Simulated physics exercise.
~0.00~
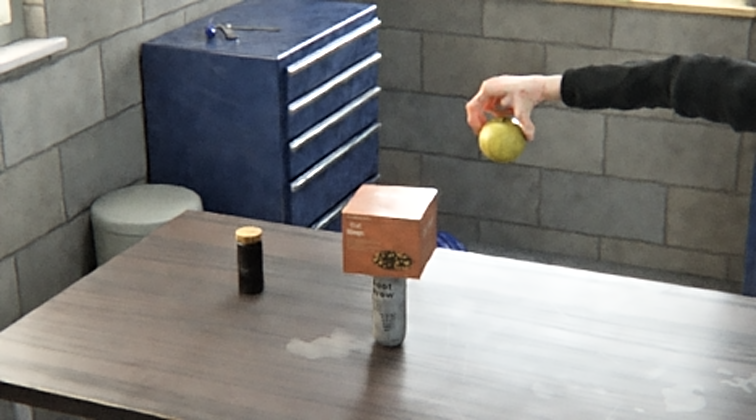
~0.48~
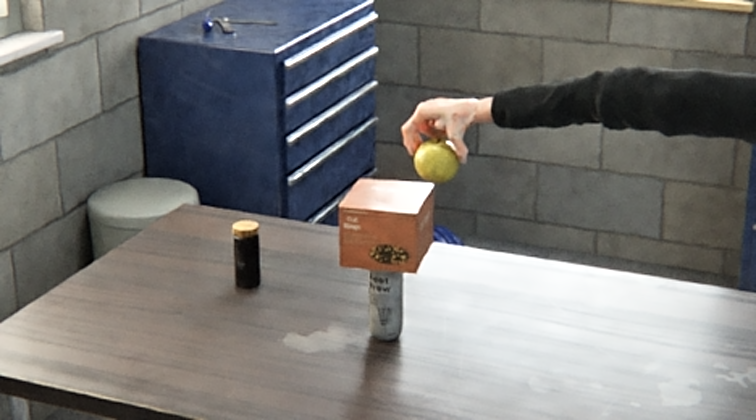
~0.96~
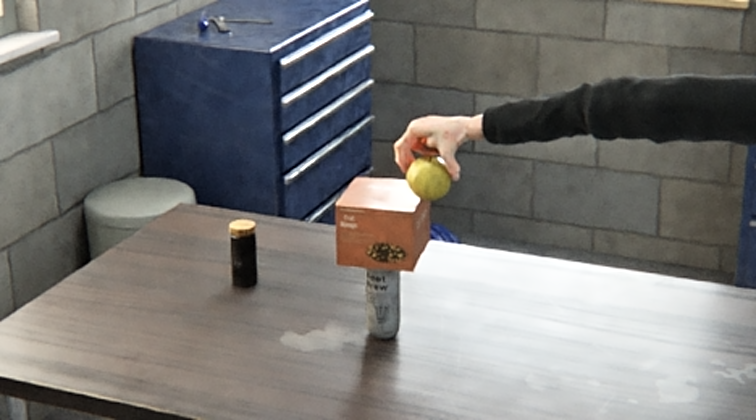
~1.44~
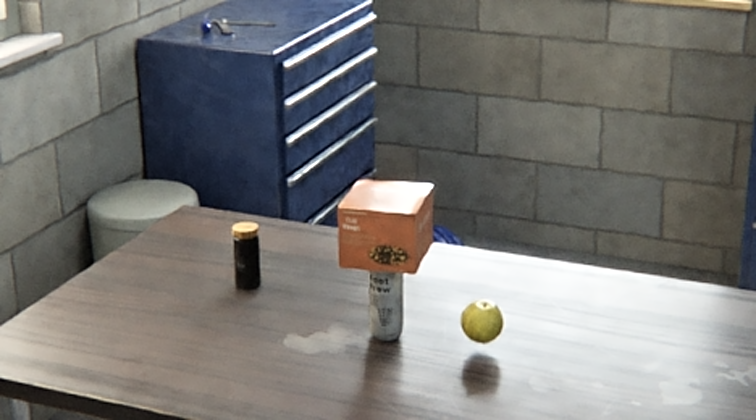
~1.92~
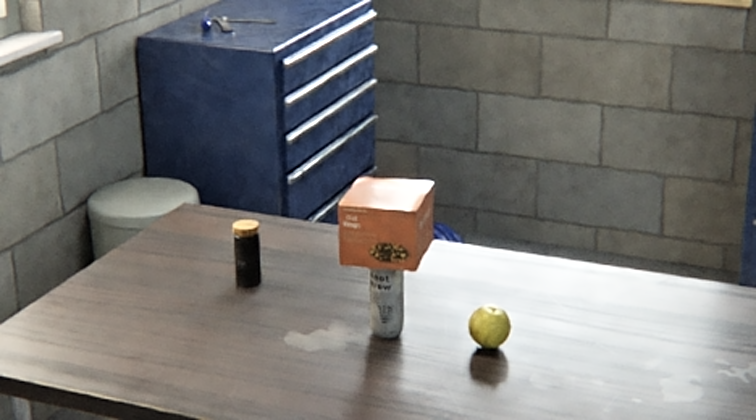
At the start, a hand reaches in from the right, holding a yellow apple above a dark wooden table, where an orange box sits on top of an upright white can. A black shaker stands to the left, with a blue drawer cabinet behind. The hand moves left toward the box and lowers the apple to its upper right edge. Once let go, the apple does not stay up and drops down to the right of the can, while the hand is gone from view. It ends up on the table, with the box still balanced on the can.
